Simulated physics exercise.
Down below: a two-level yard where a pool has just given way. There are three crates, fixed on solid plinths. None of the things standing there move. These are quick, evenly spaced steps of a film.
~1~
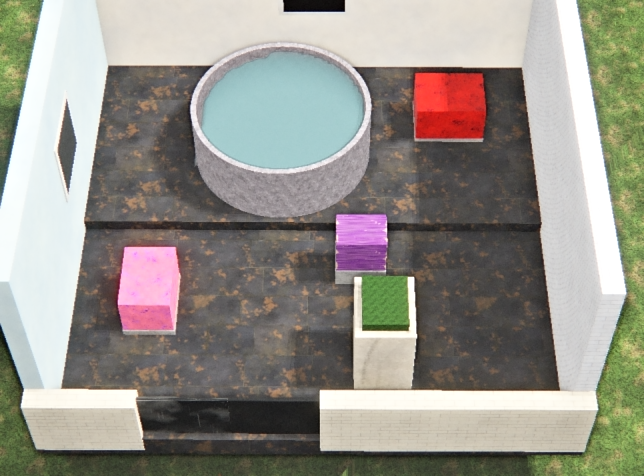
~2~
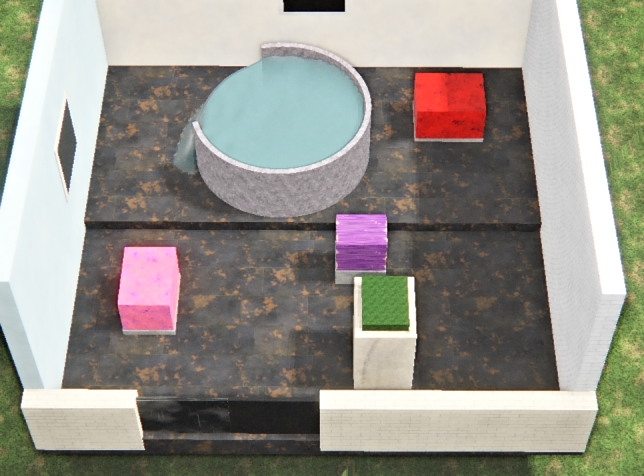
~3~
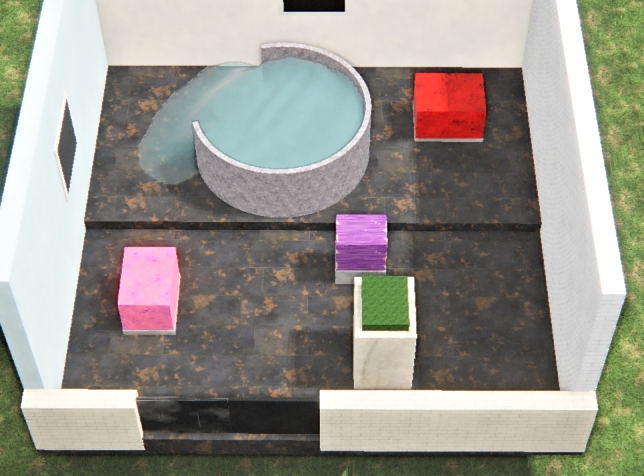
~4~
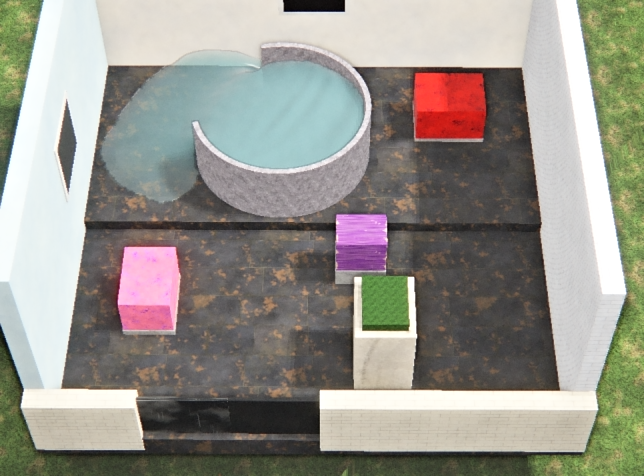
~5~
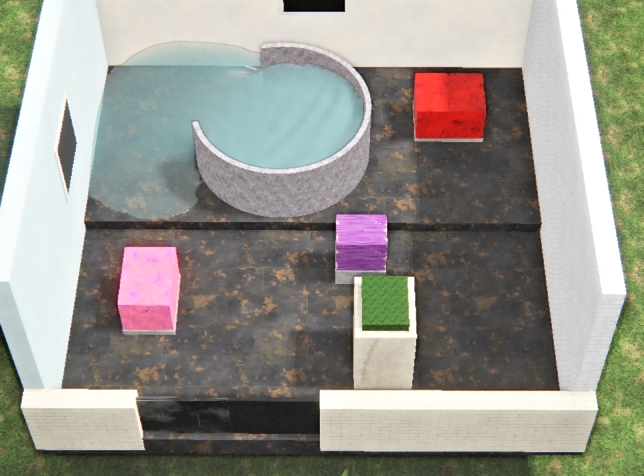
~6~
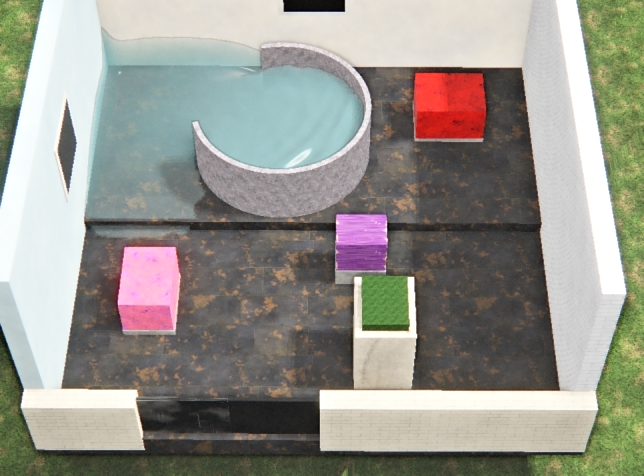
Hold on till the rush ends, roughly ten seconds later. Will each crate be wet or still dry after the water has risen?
Outcome: The red crate is hit by the water; the pink crate is hit by the water; the purple crate is spared.
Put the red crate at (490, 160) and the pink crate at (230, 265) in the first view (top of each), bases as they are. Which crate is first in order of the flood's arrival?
Pink-painted one.
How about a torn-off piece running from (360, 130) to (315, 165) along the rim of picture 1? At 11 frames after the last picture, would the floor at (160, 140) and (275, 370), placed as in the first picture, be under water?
I'd expect the first point to stay dry and the second point to be reached.
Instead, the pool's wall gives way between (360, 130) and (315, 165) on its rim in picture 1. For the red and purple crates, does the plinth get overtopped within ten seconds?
My take: The red crate gets flooded, while the purple crate gets flooded.
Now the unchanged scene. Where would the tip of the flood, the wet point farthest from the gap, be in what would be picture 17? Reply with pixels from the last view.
I'd say at around (57, 420).
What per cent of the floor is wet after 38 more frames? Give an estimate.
It should be close to 95 %.
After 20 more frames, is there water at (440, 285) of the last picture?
Answer: No flooding.
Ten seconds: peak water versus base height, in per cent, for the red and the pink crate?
I'd say 270 per cent for the first one and 480 per cent for the second.
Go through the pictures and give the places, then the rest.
In the first frame, still water in the pool at (281, 109).
In the second frame, water pours out at (213, 106) and has run to (194, 172).
In the third frame, water pours out at (214, 109) and has run to (162, 178).
In the fourth frame, water pours out at (214, 111) and has run to (115, 171).
In the fifth frame, the front is at (89, 191), out from the gap at (214, 112).
In the sixth frame, the front is at (85, 219), out from the gap at (214, 112).
A moment on, water covers 25 % of the floor; the red crate not reached, the pink crate water round its plinth, the purple crate not reached.
Next, water covers 35 % of the floor; the red crate water round its plinth, the pink crate water round its plinth, the purple crate not reached.
Then, water covers 65 % of the floor; the red crate water round its plinth, the pink crate water round its plinth, the purple crate water round its plinth.
Later, water covers 95 % of the floor; the red crate water round its plinth, the pink crate water round its plinth, the purple crate water round its plinth.
In the end, water covers 100 % of the floor; the red crate was topped, the pink crate was topped, the purple crate stayed above the water.
